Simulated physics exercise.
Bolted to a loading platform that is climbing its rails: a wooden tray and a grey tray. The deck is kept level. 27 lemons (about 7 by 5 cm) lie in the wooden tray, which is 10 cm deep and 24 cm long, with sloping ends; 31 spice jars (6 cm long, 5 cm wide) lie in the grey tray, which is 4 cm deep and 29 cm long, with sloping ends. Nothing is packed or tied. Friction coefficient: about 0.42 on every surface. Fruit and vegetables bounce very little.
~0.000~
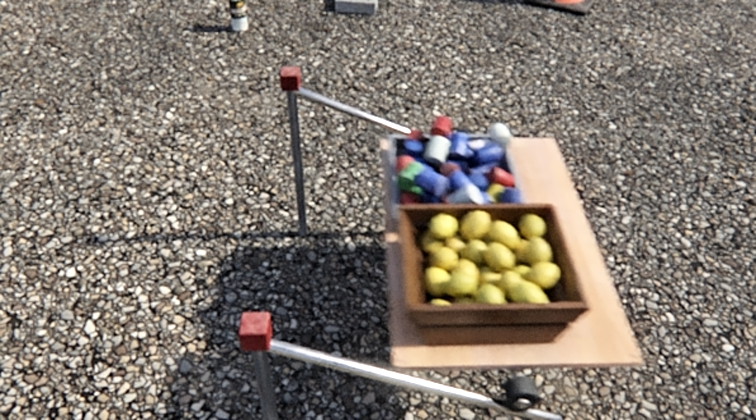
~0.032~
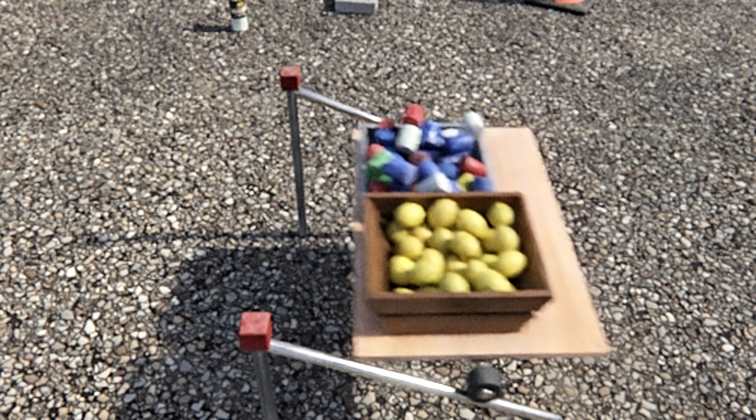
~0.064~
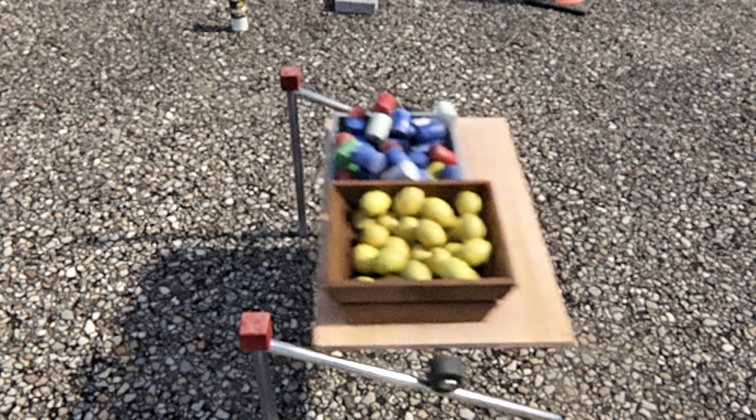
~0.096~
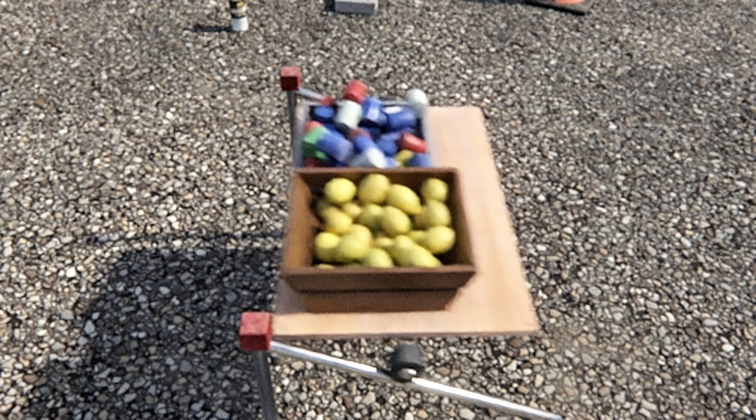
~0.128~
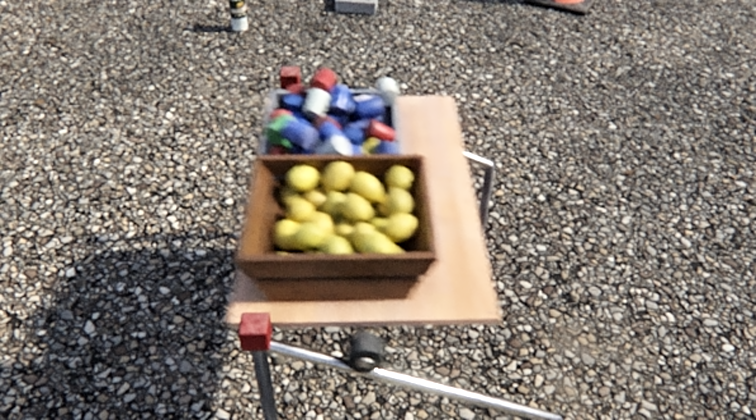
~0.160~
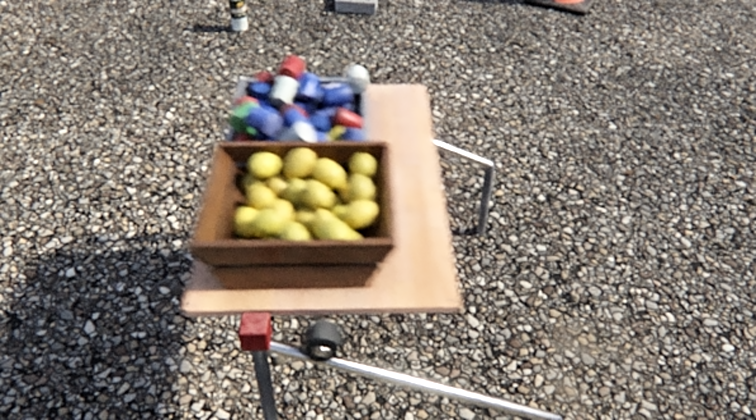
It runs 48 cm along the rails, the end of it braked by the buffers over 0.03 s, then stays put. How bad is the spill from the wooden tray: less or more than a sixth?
Out of the wooden tray go over a sixth of the lemons.
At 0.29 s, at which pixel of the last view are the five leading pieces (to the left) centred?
At about (122, 88).
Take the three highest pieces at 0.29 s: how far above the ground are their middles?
Some 84 cm up.
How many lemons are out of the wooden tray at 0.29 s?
Roughly 1 of them.
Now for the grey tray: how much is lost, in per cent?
Lost: Grey tray 75 per cent.
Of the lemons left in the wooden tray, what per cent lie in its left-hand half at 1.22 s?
Roughly 80 in a hundred.
After 0.17 s, it meets the buffers.
After 0.29 s, 1 of 27 out of the wooden tray and 16 of 31 out of the grey tray.
After 0.45 s, 9 of 27 out of the wooden tray and 23 of 31 out of the grey tray.
After 0.67 s, 11 of 27 out of the wooden tray and 24 of 31 out of the grey tray.
Outcome (at 1.22 s), 11 of 27 out of the wooden tray and 24 of 31 out of the grey tray. Asked share, 11 of 27, 41 per cent.
